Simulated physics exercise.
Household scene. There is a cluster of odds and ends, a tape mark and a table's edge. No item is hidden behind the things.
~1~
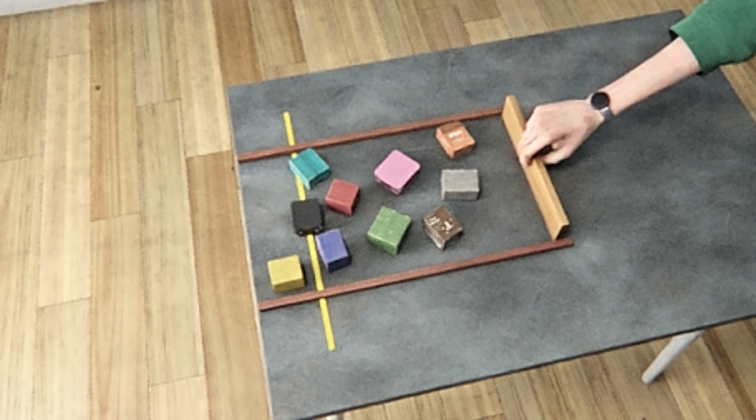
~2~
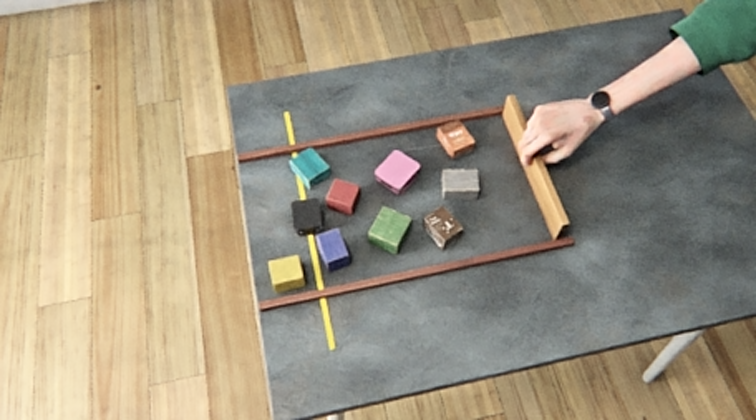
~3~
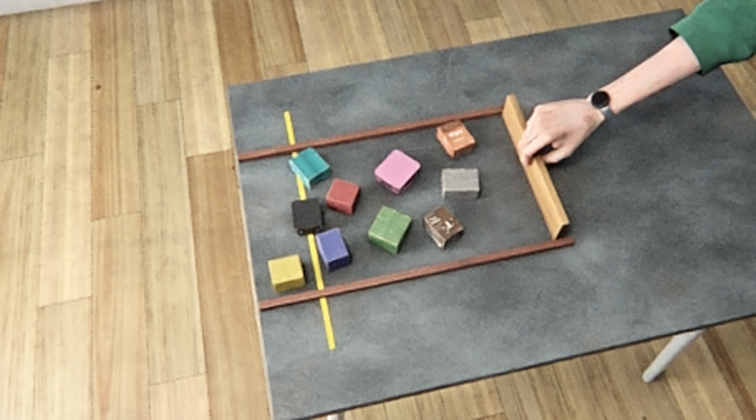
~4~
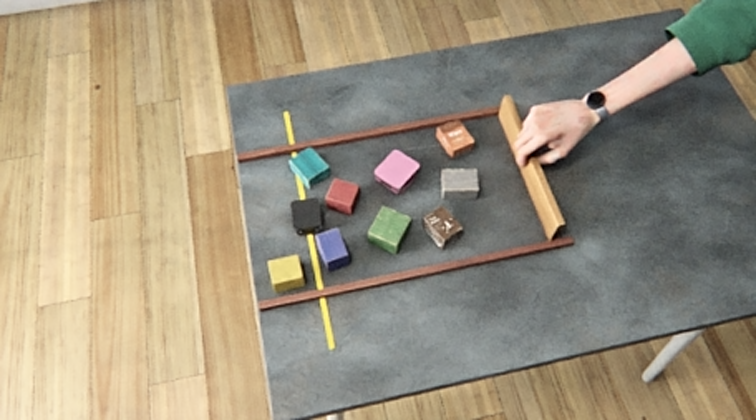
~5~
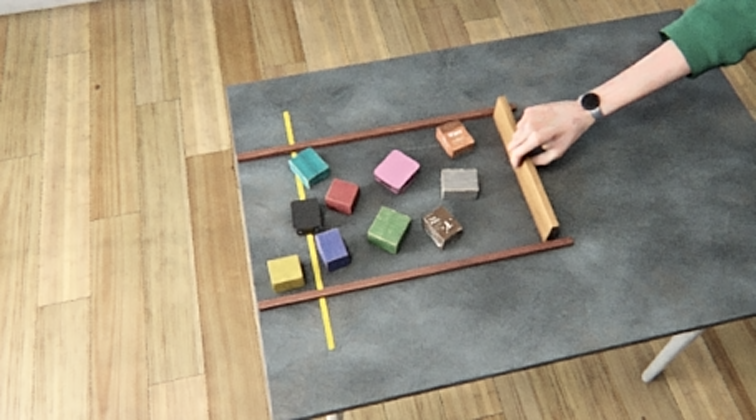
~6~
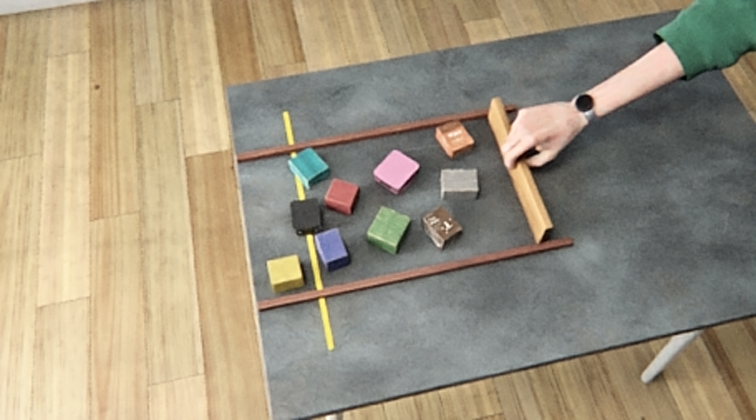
On a dark grey tabletop above a wooden floor, seen from a fixed viewpoint high above, ten small blocks lie between two reddish-brown strips. Yellow, black and teal ones sit near a yellow tape line at left, with blue, red, green, pink, orange, grey and brown ones further right. A green-sleeved, watch-wearing arm holds a wooden board still, then slides it slightly left, while the blocks stay in place.
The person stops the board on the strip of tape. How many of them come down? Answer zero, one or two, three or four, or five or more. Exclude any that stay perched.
Three or four.
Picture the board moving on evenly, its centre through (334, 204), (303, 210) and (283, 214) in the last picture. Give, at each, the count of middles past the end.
Respectively 2, 3 and 6.
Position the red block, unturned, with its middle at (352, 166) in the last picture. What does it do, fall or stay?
From that start, the object then is safe.
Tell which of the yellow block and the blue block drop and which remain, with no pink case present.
Well, the yellow block goes off the edge while the blue block goes off the edge.
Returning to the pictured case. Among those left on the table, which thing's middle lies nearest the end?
Answer: The red block.
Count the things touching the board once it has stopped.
Well, it touches 3.
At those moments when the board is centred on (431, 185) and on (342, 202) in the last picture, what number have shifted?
It comes to 4 for the first spot, 10 for the other.
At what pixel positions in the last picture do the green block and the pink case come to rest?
The green block finishes at (267, 257); the pink case finishes at (269, 198).
Soon after, none off yet; yellow block at rest near (286, 274); black case at rest near (306, 217); turquoise box at rest near (309, 168).
After that, none off yet; yellow block at rest near (286, 274); black case displaced a little near (292, 223); turquoise box moving near (304, 167).
In the end, the number that fall off is three or four; gone, blue block, black case and yellow block.
